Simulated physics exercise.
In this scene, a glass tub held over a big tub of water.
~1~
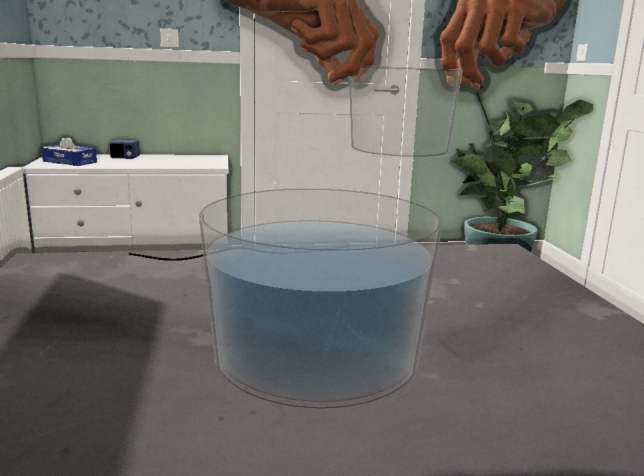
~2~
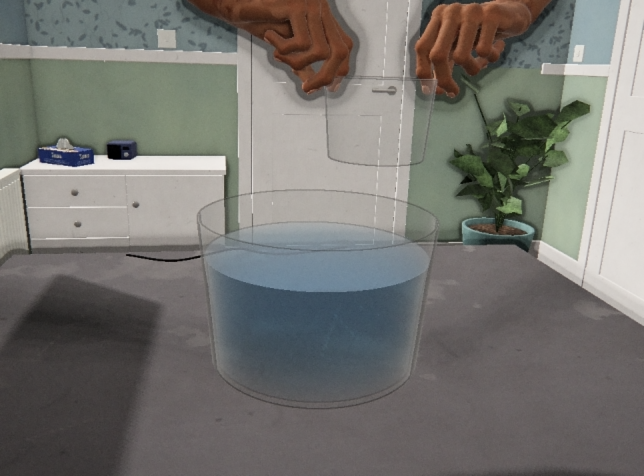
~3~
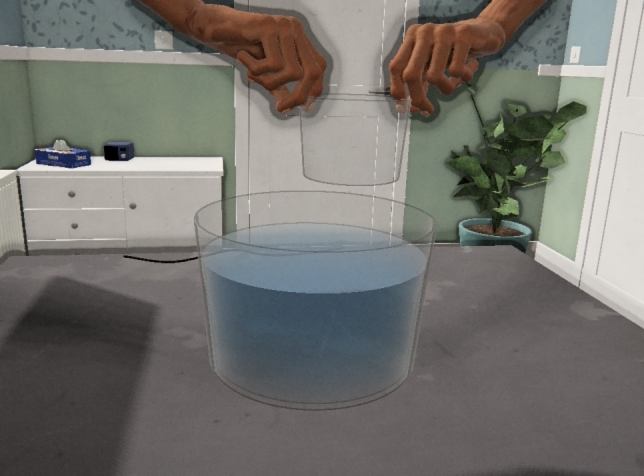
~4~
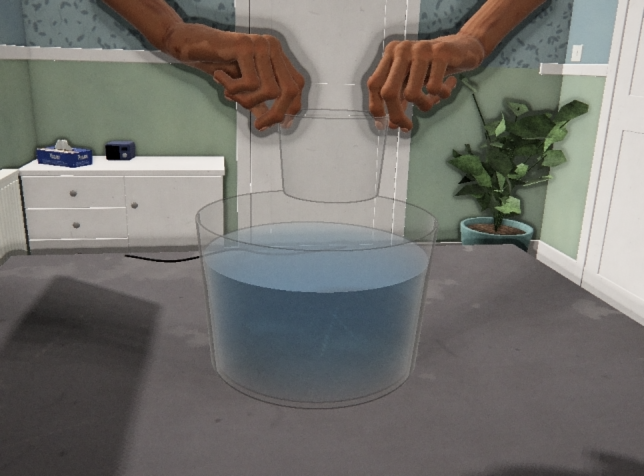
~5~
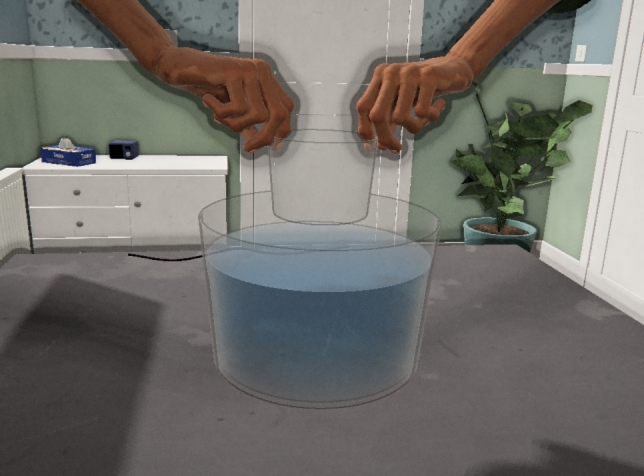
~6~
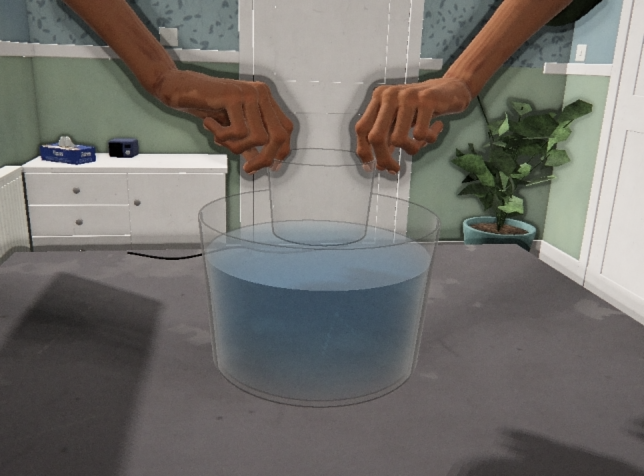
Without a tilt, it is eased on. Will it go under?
Once they let go, it's going to stay up top.
Shortly, the tub dips into the water.
Then, it bobs and steadies.
At the finish, the tub floats with most of its side showing.
